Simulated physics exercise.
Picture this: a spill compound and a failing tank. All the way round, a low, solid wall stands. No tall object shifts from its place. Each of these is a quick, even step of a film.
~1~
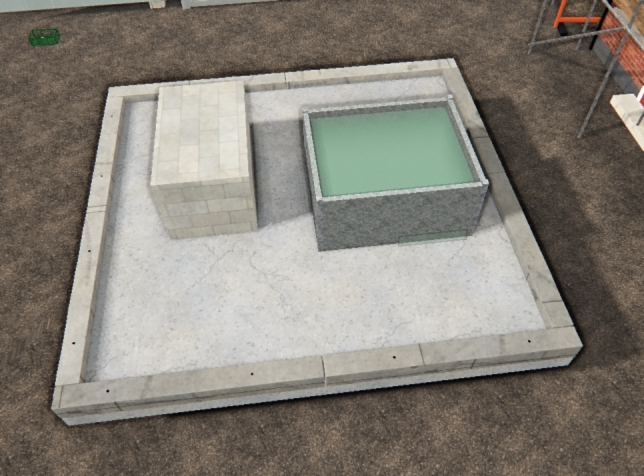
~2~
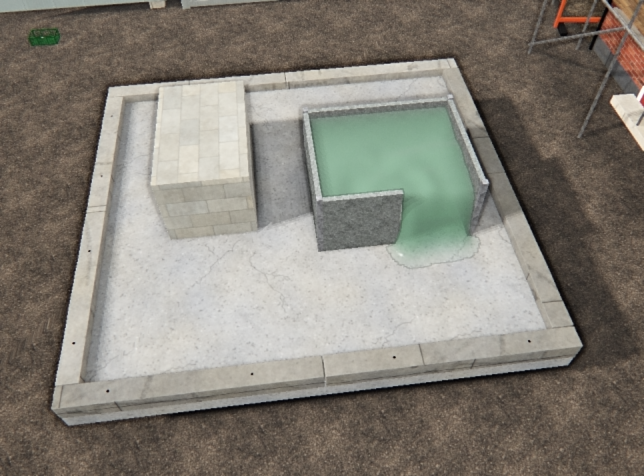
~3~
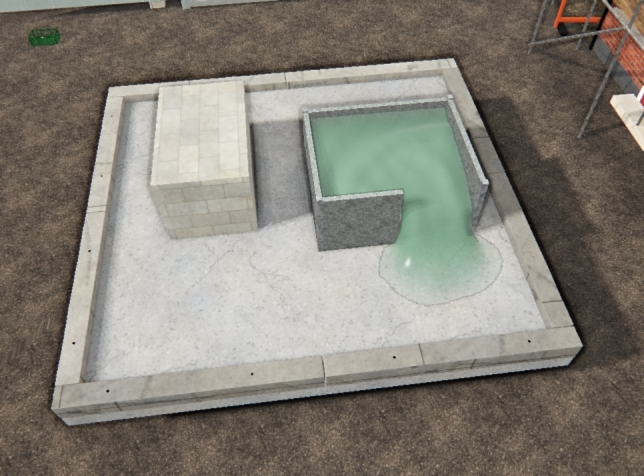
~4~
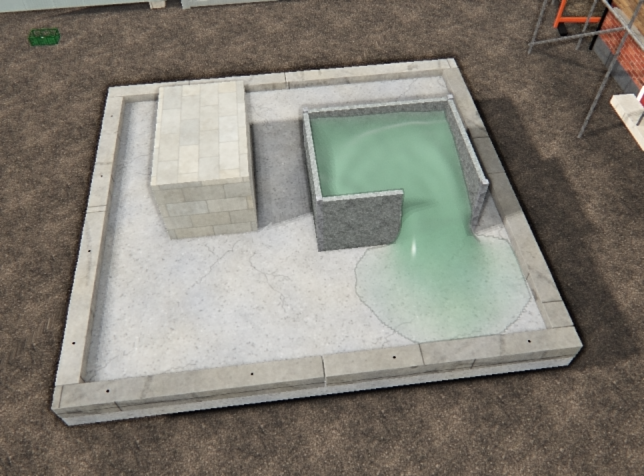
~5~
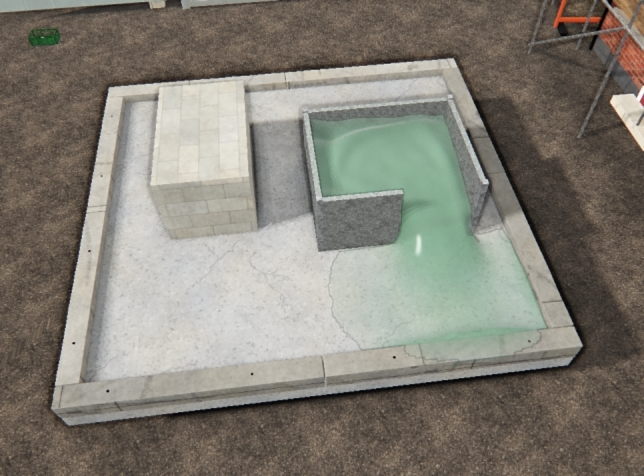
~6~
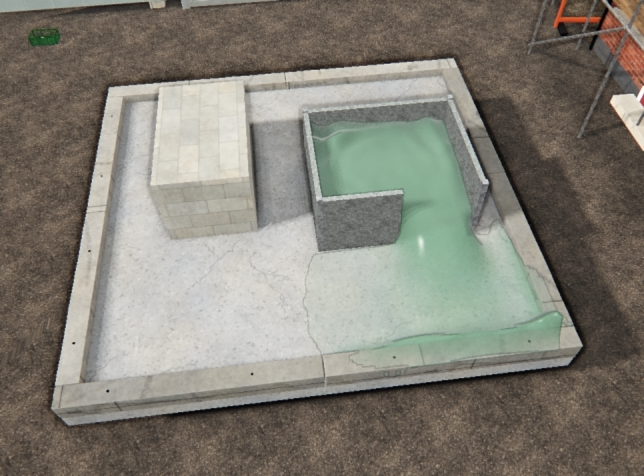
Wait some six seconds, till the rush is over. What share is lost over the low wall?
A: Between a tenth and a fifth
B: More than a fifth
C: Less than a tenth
B, more than a fifth.
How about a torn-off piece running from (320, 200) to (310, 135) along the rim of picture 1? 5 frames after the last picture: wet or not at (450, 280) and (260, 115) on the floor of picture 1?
First spot untouched, then second spot soaked.
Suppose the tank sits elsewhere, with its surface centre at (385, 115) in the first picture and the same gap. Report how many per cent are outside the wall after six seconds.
Around 36 %.
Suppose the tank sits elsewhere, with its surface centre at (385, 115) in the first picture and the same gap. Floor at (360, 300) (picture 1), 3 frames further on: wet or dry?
Swamped.
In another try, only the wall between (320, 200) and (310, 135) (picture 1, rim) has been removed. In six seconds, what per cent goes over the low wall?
Close to 24 percent, I'd say.
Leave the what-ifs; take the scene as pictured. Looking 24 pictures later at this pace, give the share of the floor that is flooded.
Close to 65 percent, by my reckoning.
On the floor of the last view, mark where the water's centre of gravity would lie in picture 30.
It is near (352, 248).
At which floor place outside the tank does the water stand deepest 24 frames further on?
At about (488, 340).
A moment on, water covers 20 % of the floor; the low wall has let 5 % over.
Next, water covers 25 % of the floor; the low wall has let 11 % over.
Then, water covers 40 % of the floor; the low wall has let 31 % over.
Later, water covers 50 % of the floor; the low wall has let 40 % over.
In the end, water covers 60 % of the floor; the low wall has let 43 % over.
